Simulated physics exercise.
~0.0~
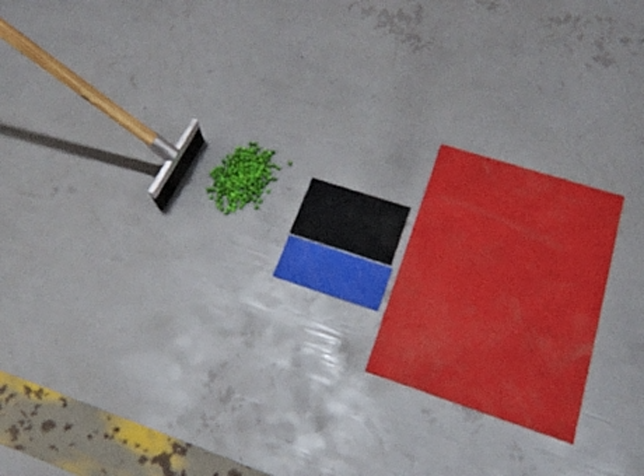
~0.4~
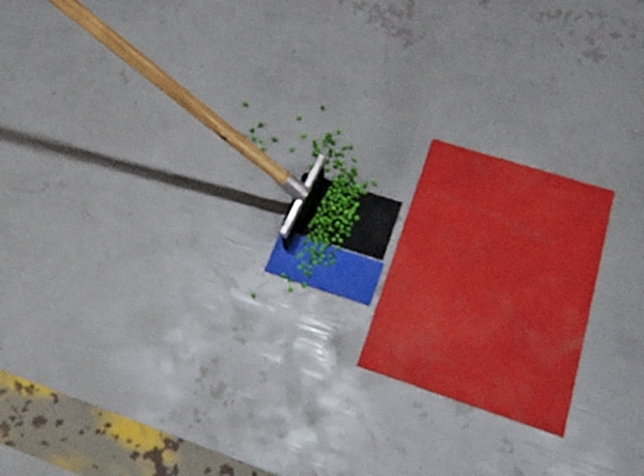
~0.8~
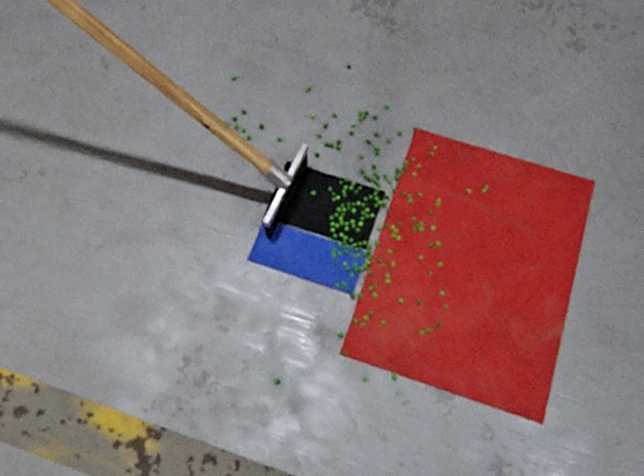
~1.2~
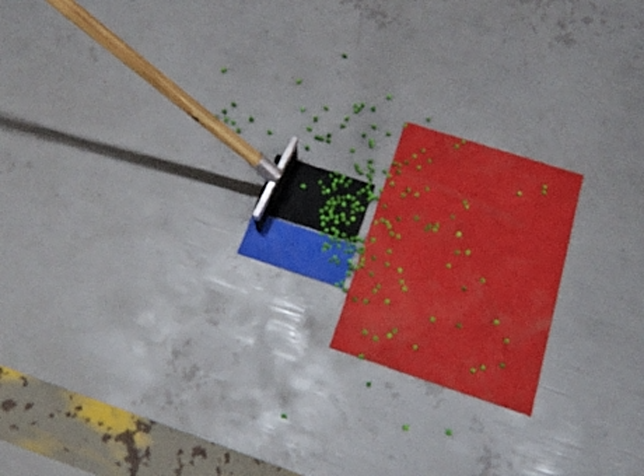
The video shows a wooden-handled squeegee pushing a pile of small green pieces rightward across a grey floor onto black and blue mats, then stopping as the pieces scatter onward, ending spread over the black mat, the blue mat, the large red mat and the bare floor.
